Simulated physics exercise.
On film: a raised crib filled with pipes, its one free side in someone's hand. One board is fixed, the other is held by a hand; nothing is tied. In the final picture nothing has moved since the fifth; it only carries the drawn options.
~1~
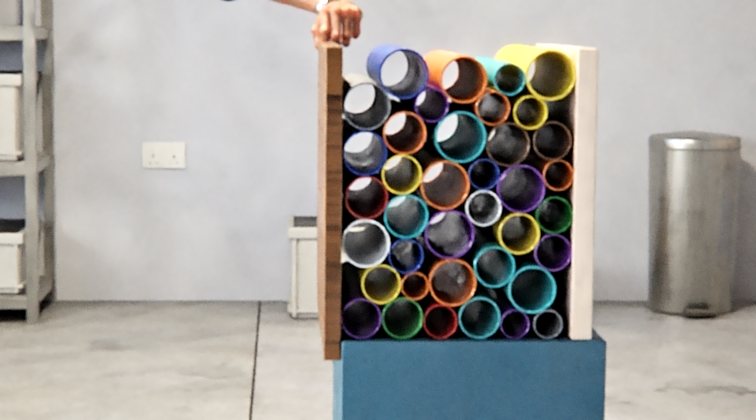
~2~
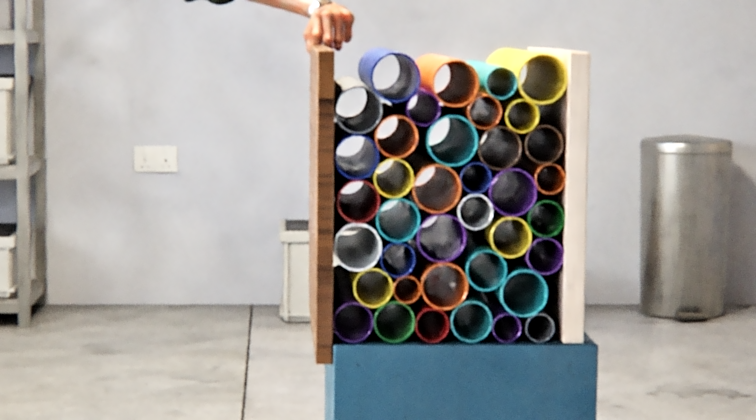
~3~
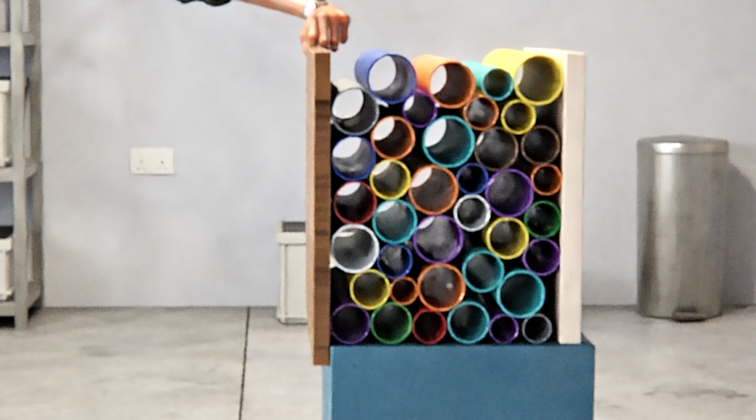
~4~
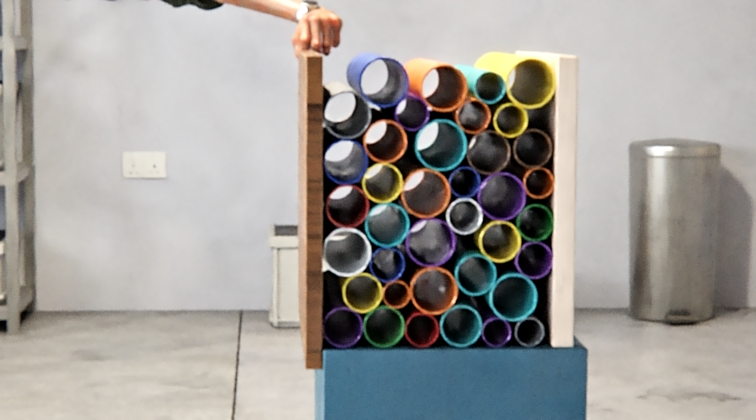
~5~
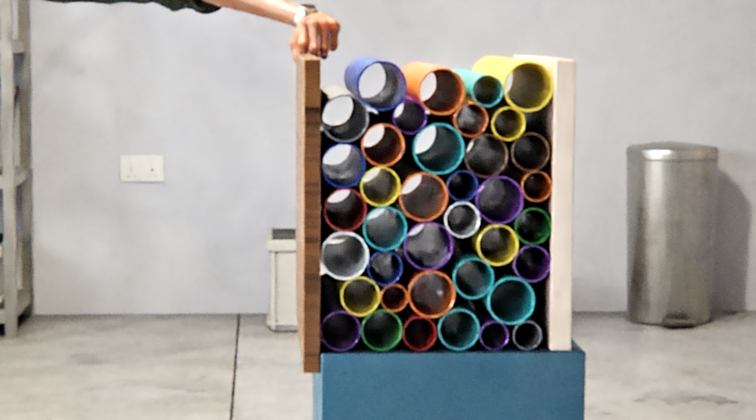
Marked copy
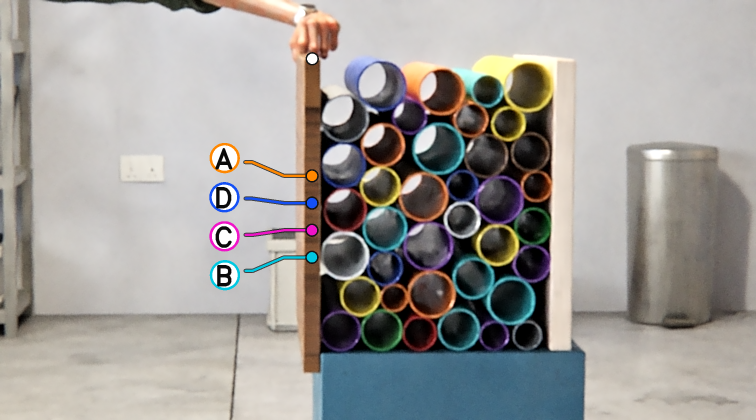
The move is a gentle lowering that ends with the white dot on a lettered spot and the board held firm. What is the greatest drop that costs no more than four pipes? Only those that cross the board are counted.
The answer is mark A.
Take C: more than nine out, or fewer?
At C, fewer than nine.
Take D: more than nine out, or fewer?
At D, fewer than nine.
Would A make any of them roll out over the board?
At A: Yes.
On the marked copy, A at (312, 176); B at (312, 257); C at (312, 230); D at (312, 203); the white dot at (312, 59).
Taking A. A third of the way, top of the board (321, 113).
Two thirds of the way, top of the board (320, 174).
When it is over, top of the board (320, 175), two out over the board.
As for the rest, B more than four out over the board; C five out over the board; D five out over the board.
